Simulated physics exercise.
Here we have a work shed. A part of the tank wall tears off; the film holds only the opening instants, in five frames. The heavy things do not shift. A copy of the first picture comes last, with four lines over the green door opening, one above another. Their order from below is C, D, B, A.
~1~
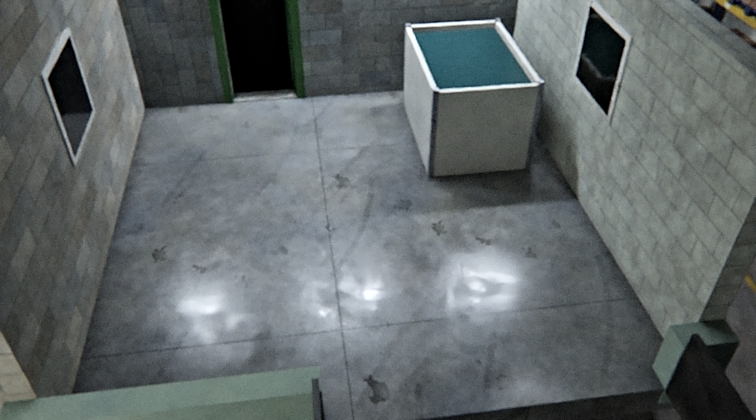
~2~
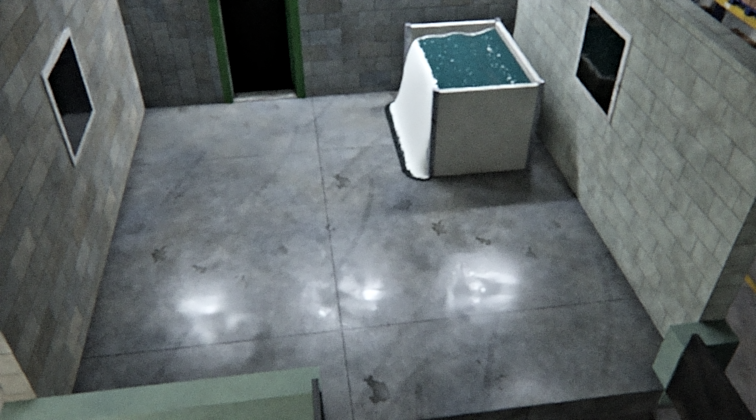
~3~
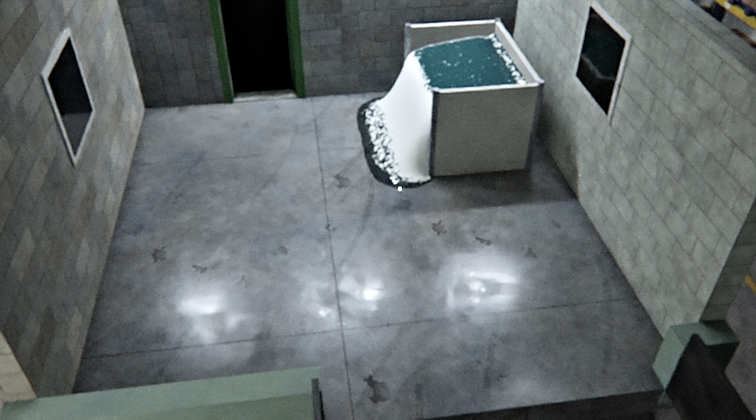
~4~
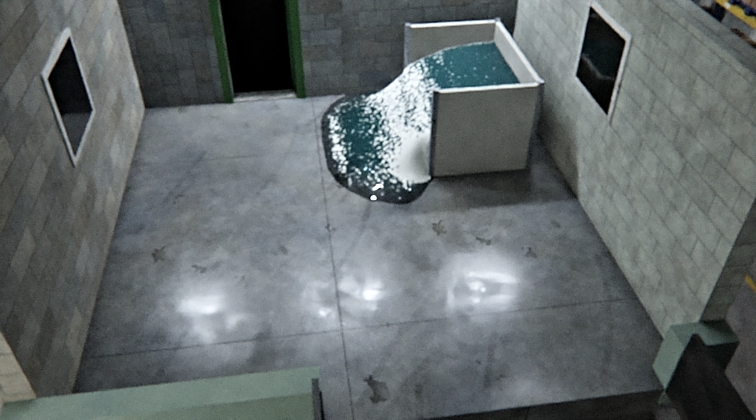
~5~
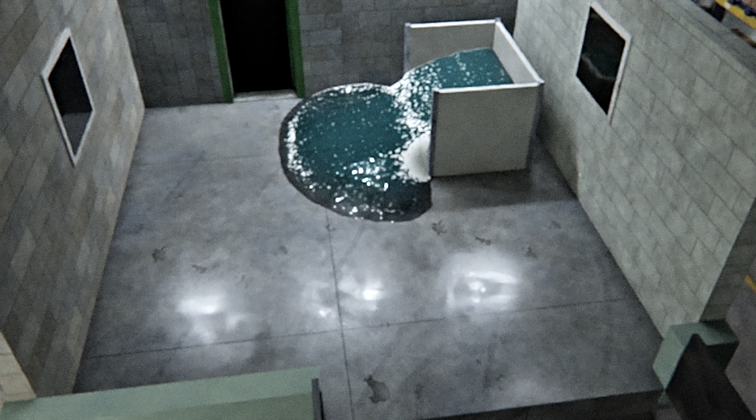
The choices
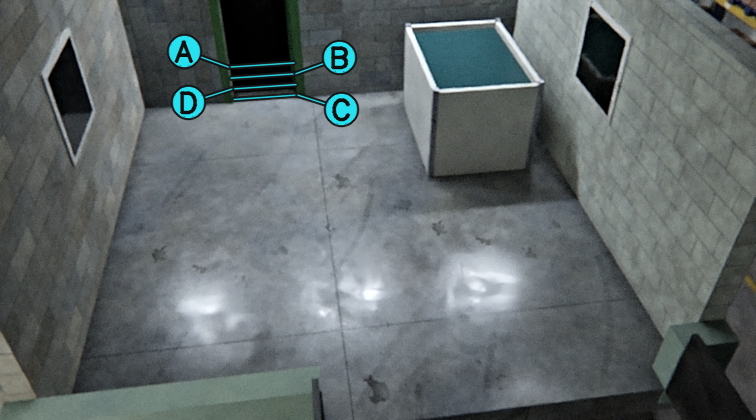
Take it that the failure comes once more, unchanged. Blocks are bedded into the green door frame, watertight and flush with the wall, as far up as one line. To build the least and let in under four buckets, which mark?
The limit is D.
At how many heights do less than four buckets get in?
Three of them.
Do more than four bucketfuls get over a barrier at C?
Yes, it does.
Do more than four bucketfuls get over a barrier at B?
No, not at all.
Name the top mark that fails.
The answer is C.
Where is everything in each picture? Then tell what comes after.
Water in the tank at rest, its middle at (469, 59); foot of the green doorway at (266, 100); open gate at (500, 341).
Water covers 2 % of the ground and shows as far out as (419, 174).
Water covers 5 % of the ground and shows as far out as (401, 183).
Water covers 10 % of the ground and shows as far out as (373, 195).
Water covers 17 % of the ground and shows as far out as (316, 197).
On the marked copy, A at (261, 65); B at (263, 75); C at (265, 97); D at (264, 86); from the bottom up C, D, B, A.
For mark A, nothing gets over.
For mark B, nothing gets over.
For mark C, about 13 bucketfuls get in.
For mark D, a splash gets over, under a bucket.
